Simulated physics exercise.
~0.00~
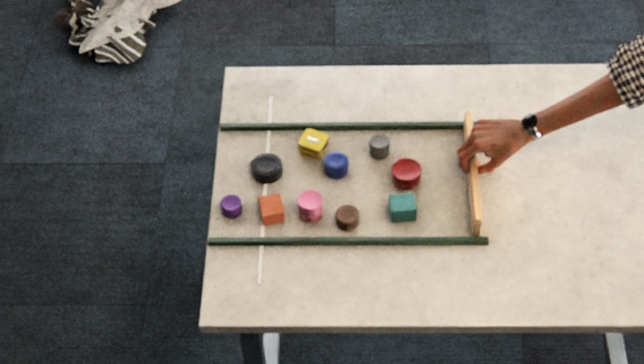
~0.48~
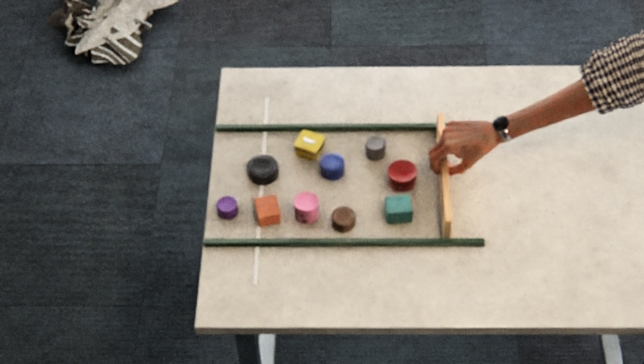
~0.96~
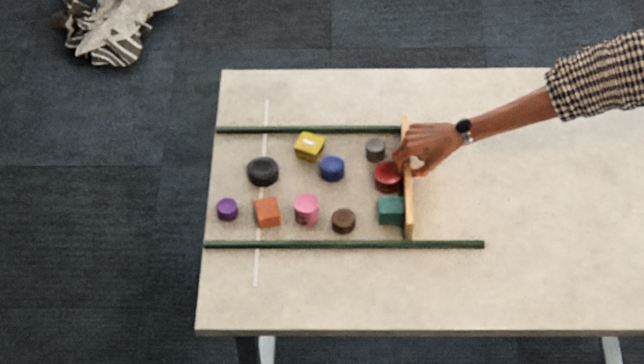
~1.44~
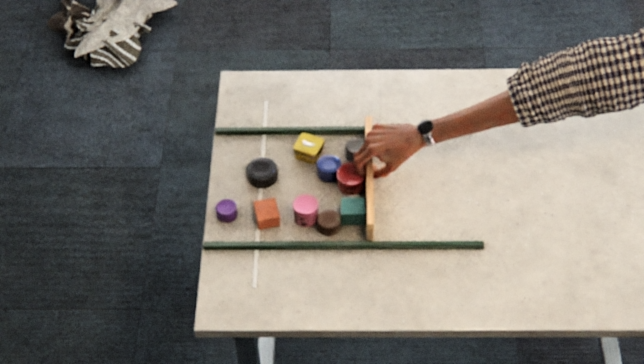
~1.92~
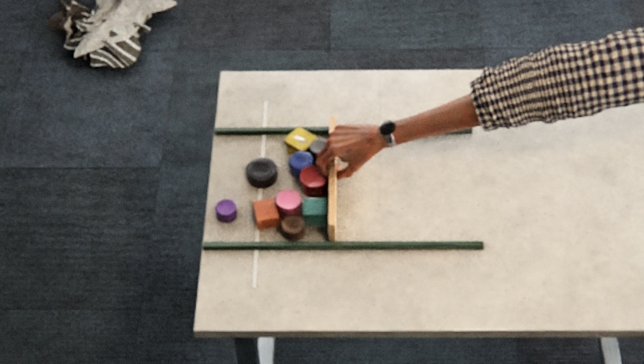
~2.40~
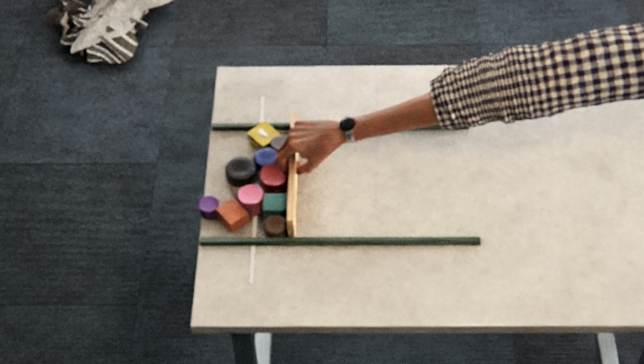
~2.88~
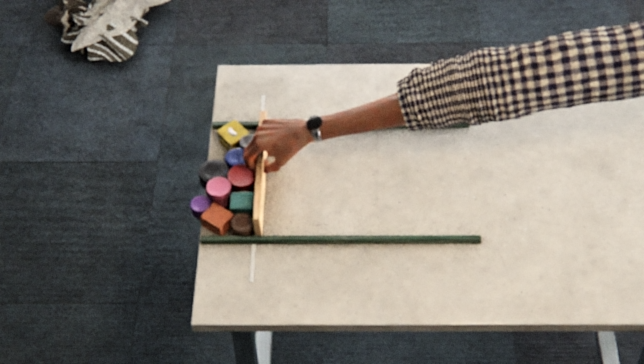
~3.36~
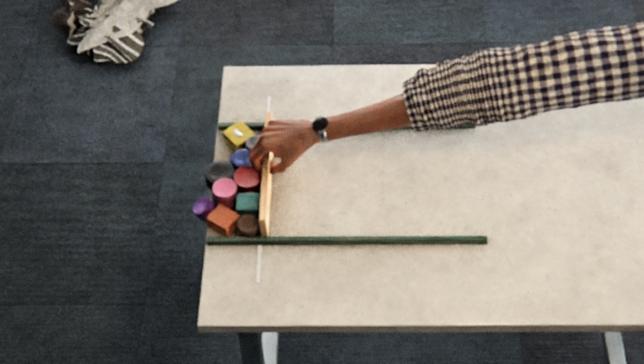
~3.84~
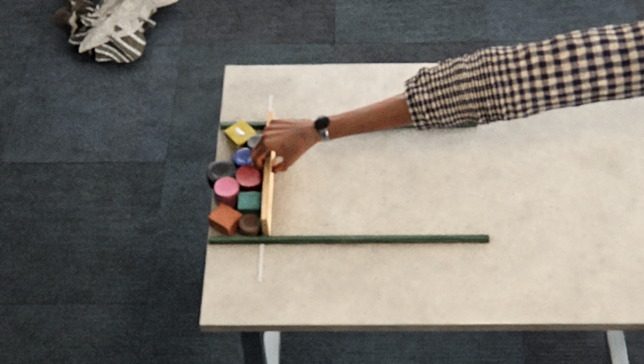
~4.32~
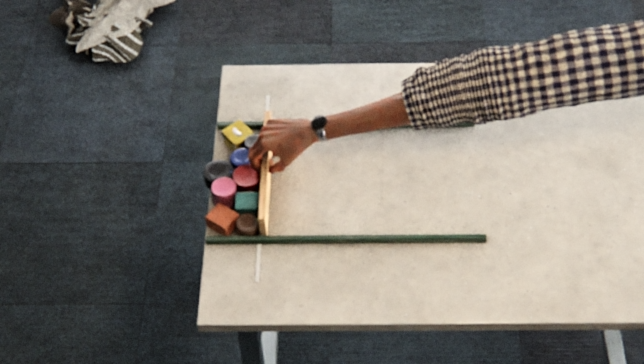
The video shows a hand sliding an upright wooden board left between two green rails on a table, gathering colourful lids, pots and blocks into a cluster. The board stops at the tape line, the purple lid drops off the table's edge, and the rest stay crowded there.
